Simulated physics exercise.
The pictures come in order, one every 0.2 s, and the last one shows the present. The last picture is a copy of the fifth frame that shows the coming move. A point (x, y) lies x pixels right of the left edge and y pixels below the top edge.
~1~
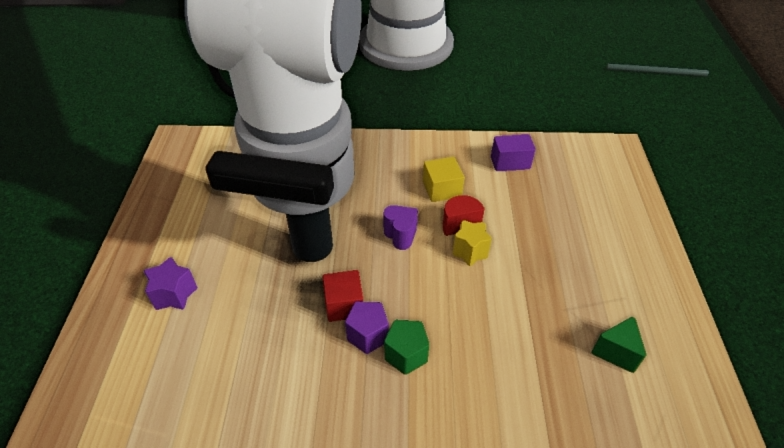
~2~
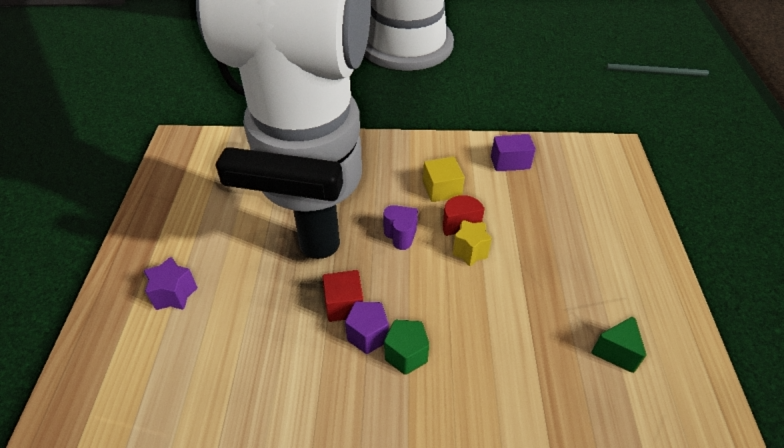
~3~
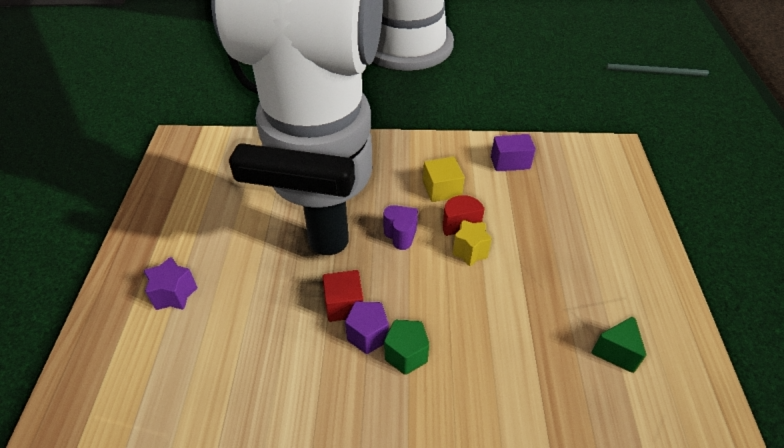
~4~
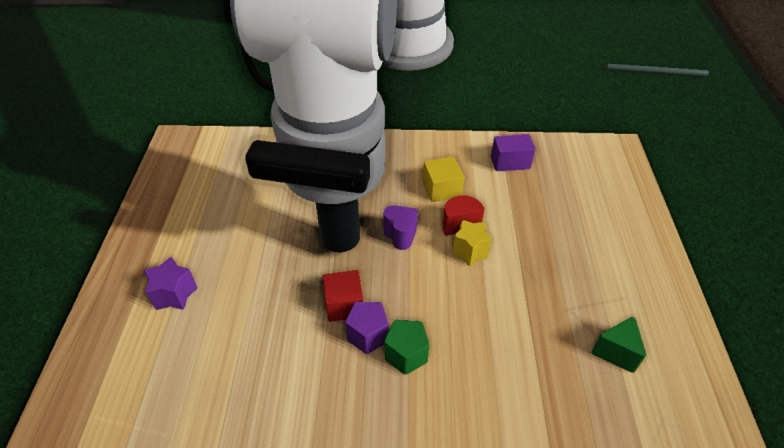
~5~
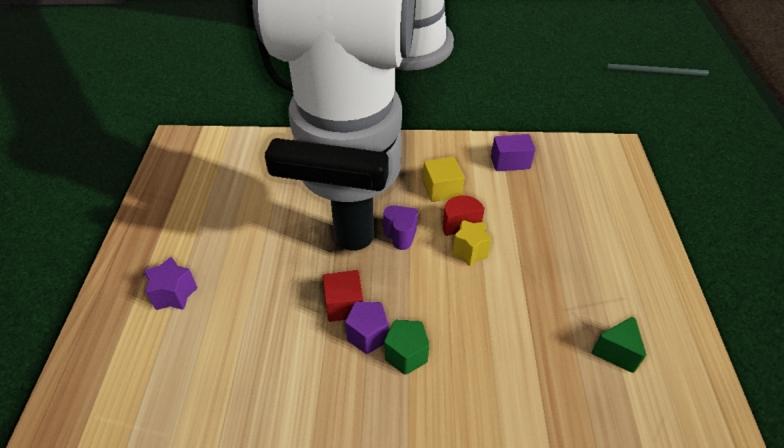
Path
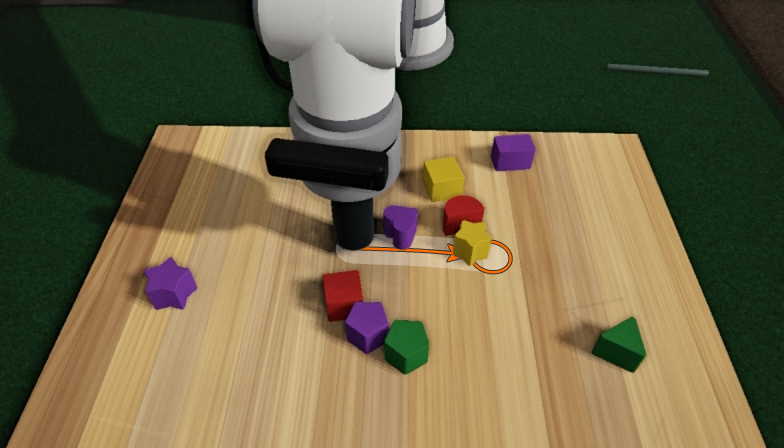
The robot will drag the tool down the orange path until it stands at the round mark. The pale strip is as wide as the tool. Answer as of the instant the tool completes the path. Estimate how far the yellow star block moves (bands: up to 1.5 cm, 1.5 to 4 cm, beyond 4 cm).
It moves more than 4 cm.
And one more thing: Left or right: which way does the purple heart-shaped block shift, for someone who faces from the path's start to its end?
It will end up to the left.
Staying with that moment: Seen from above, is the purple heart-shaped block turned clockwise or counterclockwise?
Counterclockwise rotation.
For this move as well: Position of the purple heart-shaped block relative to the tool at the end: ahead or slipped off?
Most likely the purple heart-shaped block slides off.
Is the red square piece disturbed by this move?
At the end of the path, it will still be in place.
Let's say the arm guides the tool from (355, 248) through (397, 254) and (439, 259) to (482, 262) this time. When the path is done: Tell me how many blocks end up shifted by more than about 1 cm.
Going by the path, two blocks will move.
Path on the board, in a line from (355, 248) to (491, 257).
The first path, step by step. One third of the way, tool at (401, 238); purple heart-shaped block at (421, 212), turned 20° anticlockwise.
Two thirds of the way, tool at (448, 241); purple heart-shaped block at (435, 208), turned 60° anticlockwise; red D-shaped block at (470, 202); yellow star block at (485, 233), turned 15° anticlockwise.
At the end, tool at (494, 244); red square piece in place; purple heart-shaped block at (435, 208), turned 60° anticlockwise; red D-shaped block at (470, 202); yellow star block at (529, 236), turned 25° anticlockwise.
